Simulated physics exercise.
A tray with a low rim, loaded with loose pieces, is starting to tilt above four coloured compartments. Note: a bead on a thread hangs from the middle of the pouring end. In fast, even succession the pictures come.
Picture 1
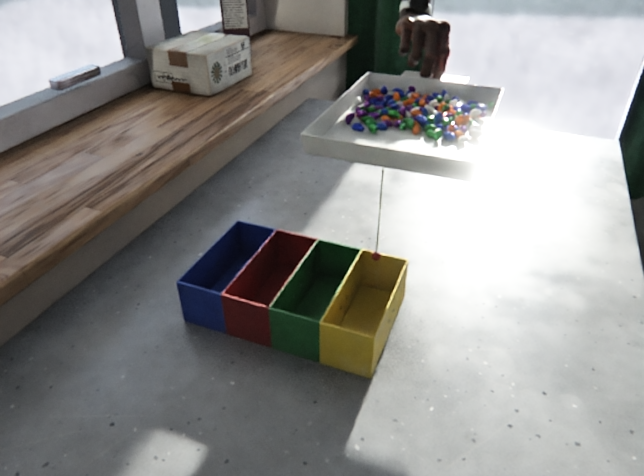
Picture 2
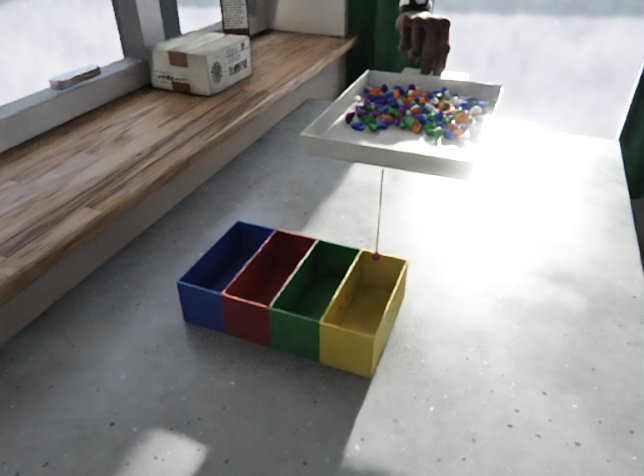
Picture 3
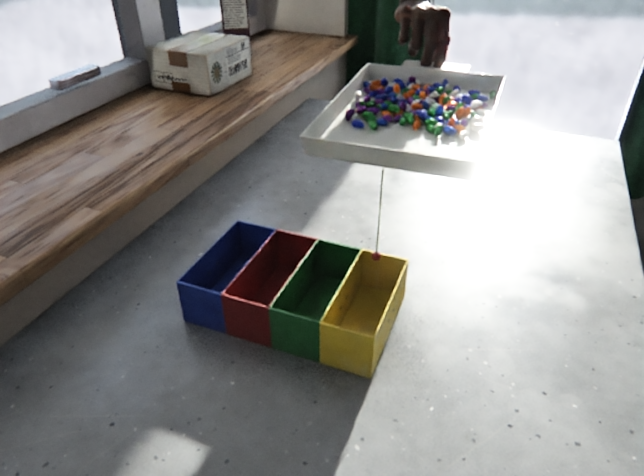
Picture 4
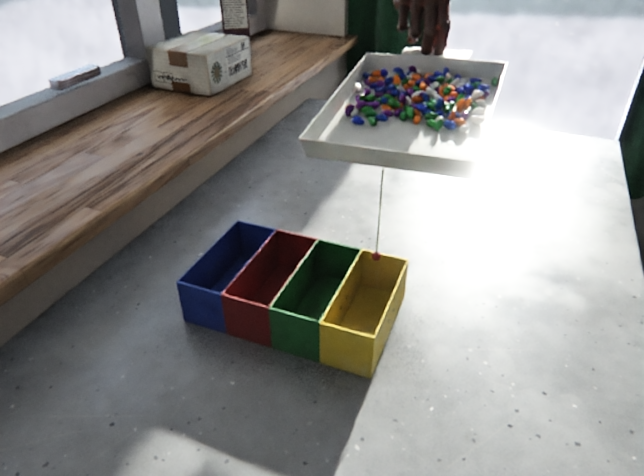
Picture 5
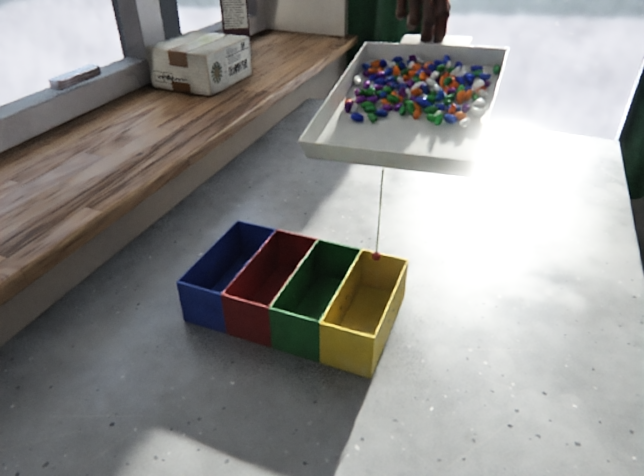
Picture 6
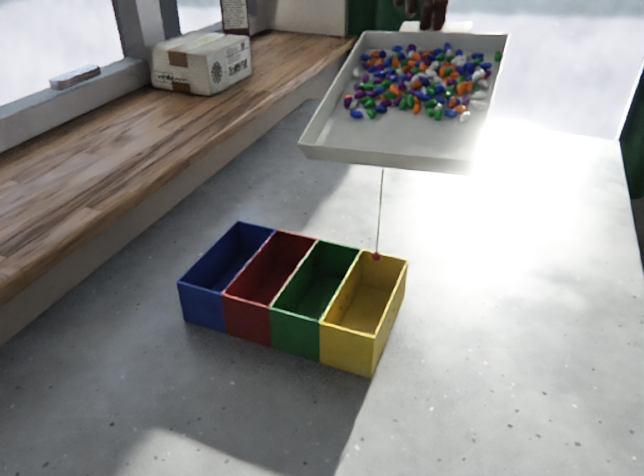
In this clip, a hand at the far side of a white tray of small multicoloured pieces gradually raises that side, tilting the tray toward the viewer above blue, red, green and yellow compartments, while a thread hangs still beneath it.
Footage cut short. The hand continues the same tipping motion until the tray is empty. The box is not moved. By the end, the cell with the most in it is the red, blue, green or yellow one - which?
The green one.
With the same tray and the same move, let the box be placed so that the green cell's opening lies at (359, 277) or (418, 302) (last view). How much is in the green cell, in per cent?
It would be roughly 30 per cent, followed by roughly 10 per cent.
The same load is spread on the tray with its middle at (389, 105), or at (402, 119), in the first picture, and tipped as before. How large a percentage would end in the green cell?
Close to 50 per cent, followed by close to 50 per cent.
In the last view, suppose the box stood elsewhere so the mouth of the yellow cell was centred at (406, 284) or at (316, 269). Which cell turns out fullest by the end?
One: That red cell. Two: Yellow.
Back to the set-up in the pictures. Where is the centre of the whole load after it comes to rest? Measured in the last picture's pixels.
At about (316, 323).
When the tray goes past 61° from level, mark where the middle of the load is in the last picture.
The middle of the pieces sits at roughly (366, 124).
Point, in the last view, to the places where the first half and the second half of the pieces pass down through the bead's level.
The leading part at (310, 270), the rest of it at (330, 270).
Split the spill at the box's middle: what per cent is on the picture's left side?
Close to 20 per cent of the spill, I think.
Just after the last frame, tray tipped steeply; every one on the tray.
A moment on, tray tipped right over; the larger part on the tray; about a tenth in the green cell; just a few in the yellow cell; just a few in the red cell; about a tenth falling or outside the box.
Further on, tray tipped past a quarter turn; roughly two thirds in the green cell; roughly a quarter in the yellow cell; about a tenth in the red cell; just a few in the blue cell; about a tenth falling or outside the box.
When it is over, tray tipped past a quarter turn; roughly two thirds in the green cell; roughly a quarter in the yellow cell; about a tenth in the red cell; just a few in the blue cell; about a tenth outside the box.
